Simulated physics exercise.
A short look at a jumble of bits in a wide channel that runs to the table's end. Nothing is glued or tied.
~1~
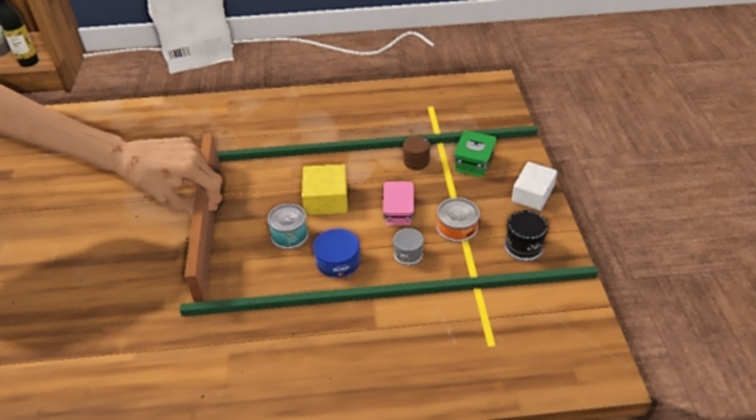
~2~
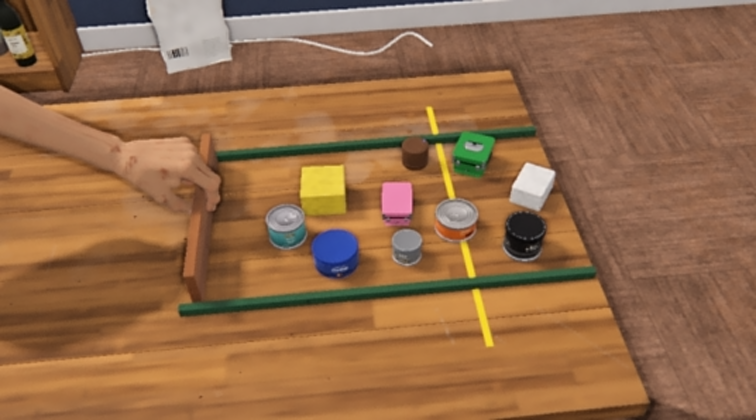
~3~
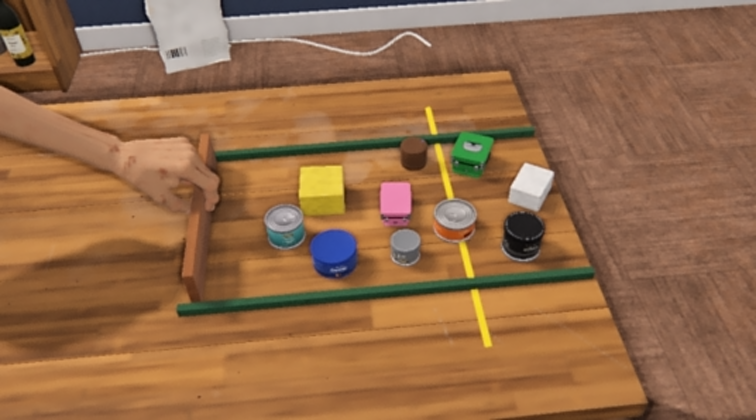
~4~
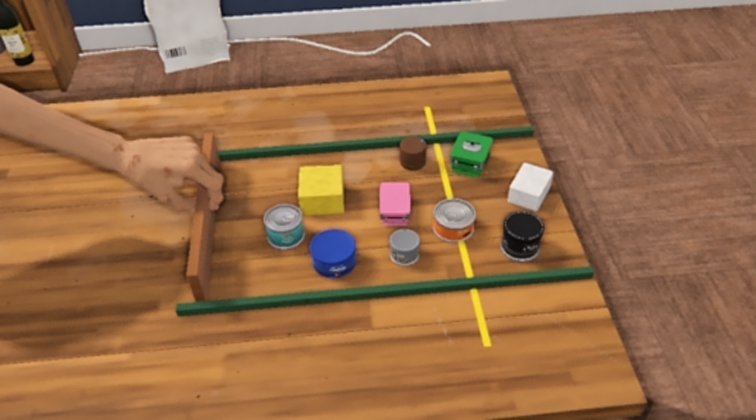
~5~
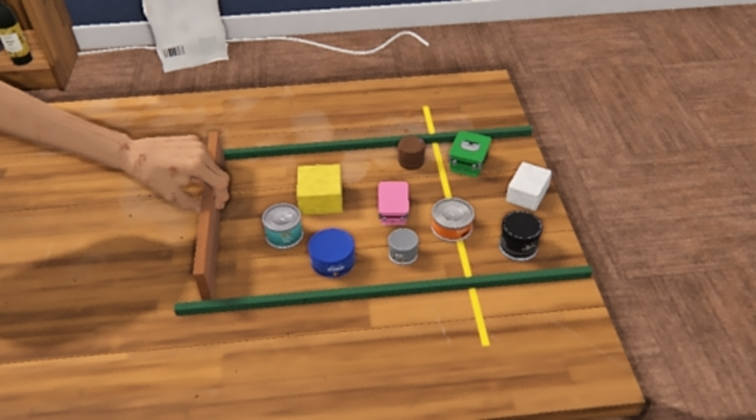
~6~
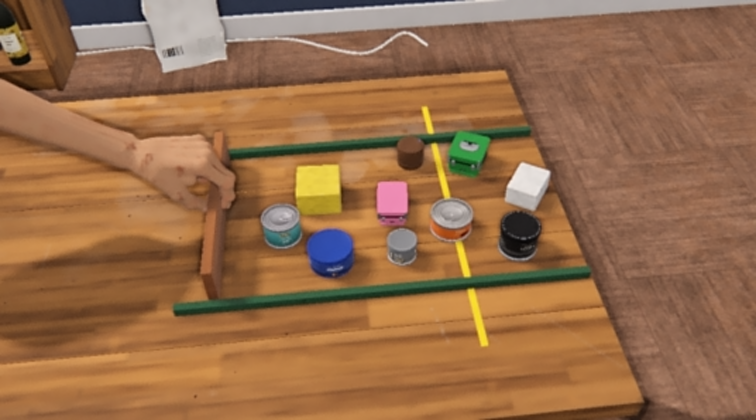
On a wooden table, between two green rails, a hand held a brown board left of a jumble of tins and blocks, then slid it slightly right, while the bits stayed practically still.
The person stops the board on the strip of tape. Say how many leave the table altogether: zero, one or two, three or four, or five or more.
Outcome: The number that fall off is zero.
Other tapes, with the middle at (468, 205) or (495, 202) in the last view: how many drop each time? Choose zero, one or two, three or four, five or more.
In that order: Zero; just one or two.
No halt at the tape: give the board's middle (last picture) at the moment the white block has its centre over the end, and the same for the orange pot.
About (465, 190), and (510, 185) for the other.
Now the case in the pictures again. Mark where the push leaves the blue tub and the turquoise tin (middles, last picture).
Near (485, 249) and (471, 209).
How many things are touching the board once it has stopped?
4 of them.
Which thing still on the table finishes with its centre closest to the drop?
The white block.
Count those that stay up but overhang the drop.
Overhanging: 1.
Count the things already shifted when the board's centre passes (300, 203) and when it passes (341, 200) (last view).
First 2, then 5.
Early on, none off yet; white block at rest near (528, 186); black tin at rest near (519, 236); green case at rest near (468, 155).
Finally, the number that fall off is zero.
